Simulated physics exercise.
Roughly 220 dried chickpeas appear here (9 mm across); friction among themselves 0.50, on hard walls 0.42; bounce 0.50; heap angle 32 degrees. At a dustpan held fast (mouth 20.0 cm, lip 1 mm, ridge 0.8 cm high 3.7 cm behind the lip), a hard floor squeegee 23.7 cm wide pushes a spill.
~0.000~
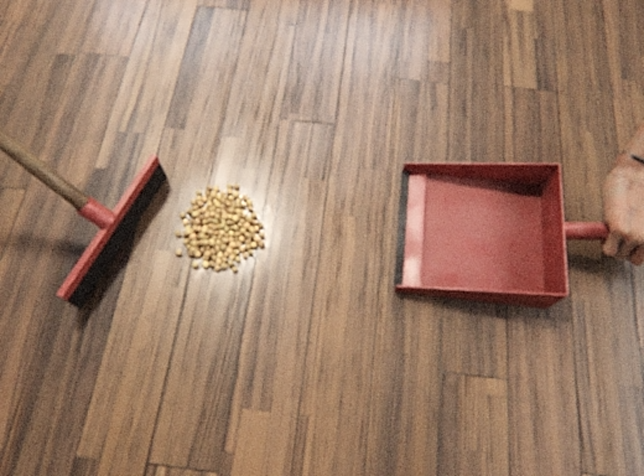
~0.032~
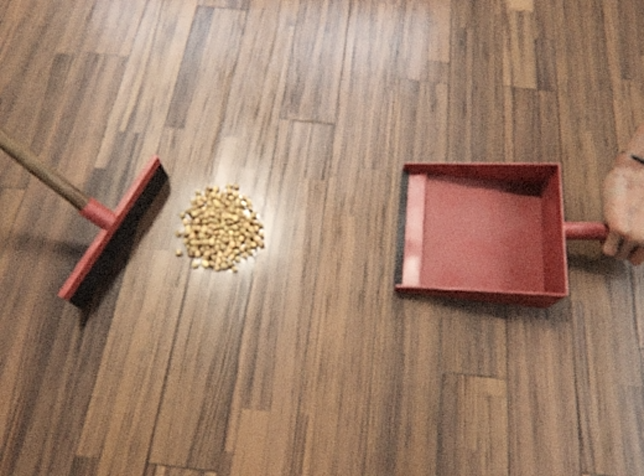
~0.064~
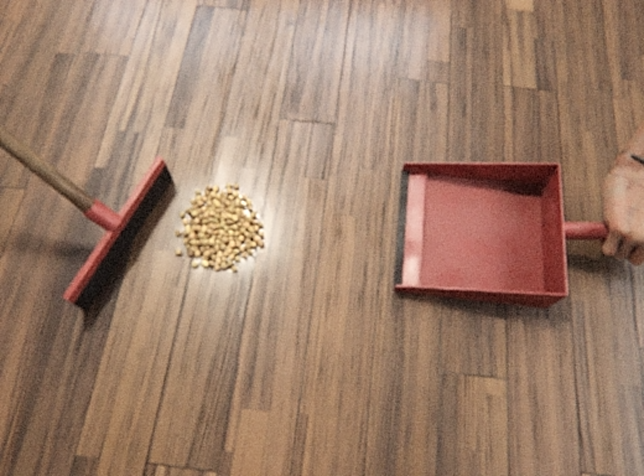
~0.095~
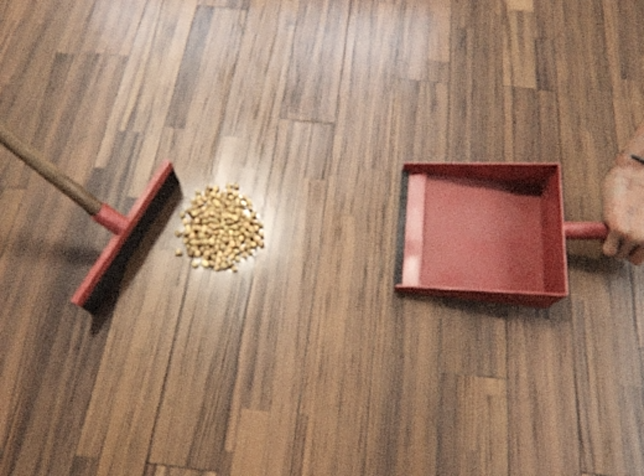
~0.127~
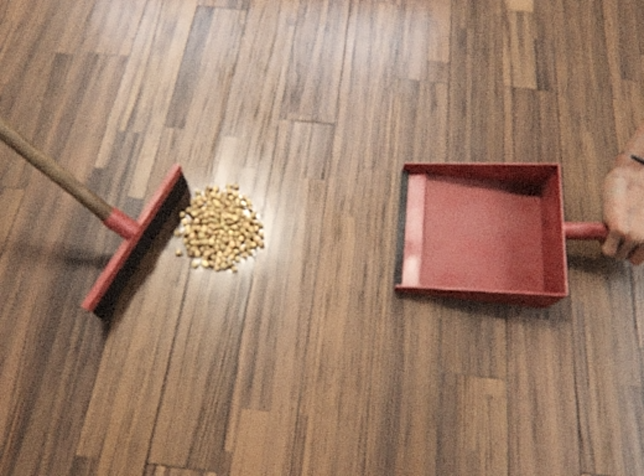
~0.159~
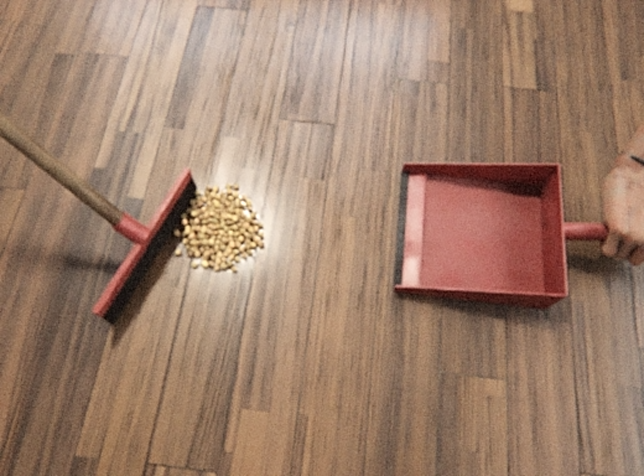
A red-headed floor sweeper with a wooden handle slid across a wood floor from the left until it reached the edge of a chickpea pile, while a hand held a red dustpan still.
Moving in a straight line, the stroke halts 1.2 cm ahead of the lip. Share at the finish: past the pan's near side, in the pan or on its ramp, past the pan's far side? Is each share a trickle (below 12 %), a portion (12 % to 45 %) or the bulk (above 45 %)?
In the end near side: Looks like a good deal will settle there; pan: Looks like a thin scattering will settle there; far side: Looks like a thin scattering will settle there.
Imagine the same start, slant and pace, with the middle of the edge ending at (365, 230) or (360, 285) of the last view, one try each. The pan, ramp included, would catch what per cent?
About 10 and 20 per cent.
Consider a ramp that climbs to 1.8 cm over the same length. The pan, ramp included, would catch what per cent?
That change would give about 5 per cent.
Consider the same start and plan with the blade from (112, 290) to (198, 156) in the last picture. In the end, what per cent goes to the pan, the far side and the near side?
You'd see pan at 5, far at 0 and near at 25.
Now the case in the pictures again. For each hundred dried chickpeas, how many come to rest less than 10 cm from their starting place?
15 percent, roughly.
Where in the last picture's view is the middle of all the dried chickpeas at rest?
At about (387, 303).
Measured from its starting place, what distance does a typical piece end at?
I'd say close to 28 cm.
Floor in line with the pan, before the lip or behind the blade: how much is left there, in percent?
Roughly 35 percent.
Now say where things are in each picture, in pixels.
In the first frame, blade from (64, 296) to (155, 161), moved 0.0 cm, 0 of the pieces shifted so far; middle of the pieces at (219, 227); pan at (484, 238).
In the second frame, blade from (65, 296) to (156, 161), moved 0.3 cm, 0 of the pieces shifted so far; middle of the pieces at (219, 227).
In the third frame, blade from (70, 298) to (161, 163), moved 1.1 cm, 0 of the pieces shifted so far; middle of the pieces at (219, 226).
In the fourth frame, blade from (78, 302) to (168, 166), moved 2.3 cm, 0 of the pieces shifted so far; middle of the pieces at (219, 226).
In the fifth frame, blade from (89, 307) to (178, 170), moved 4.0 cm, 0 of the pieces shifted so far; middle of the pieces at (219, 226).
In the sixth frame, blade from (99, 313) to (188, 174), moved 5.6 cm, 1 of the pieces shifted so far; middle of the pieces at (219, 227); pan at (483, 238). Its pace works out near 0.51 m/s, heading 17 degrees towards the viewer's side.
After 0.46 s, middle of the blade 21 cm from the lip; 0 % over the lip, far side 0 %, near side 30 %.
Then, at 0.66 s, middle of the blade 11 cm from the lip; 0 % over the lip, far side 0 %, near side 50 %.
After 0.98 s, middle of the blade 5 cm from the lip; 5 % over the lip, far side 0 %, near side 55 %.
By 1.3 s all is still; near side 55 %, pan 5 %, far side 0 %, in front of the lip or behind the blade 35 %.
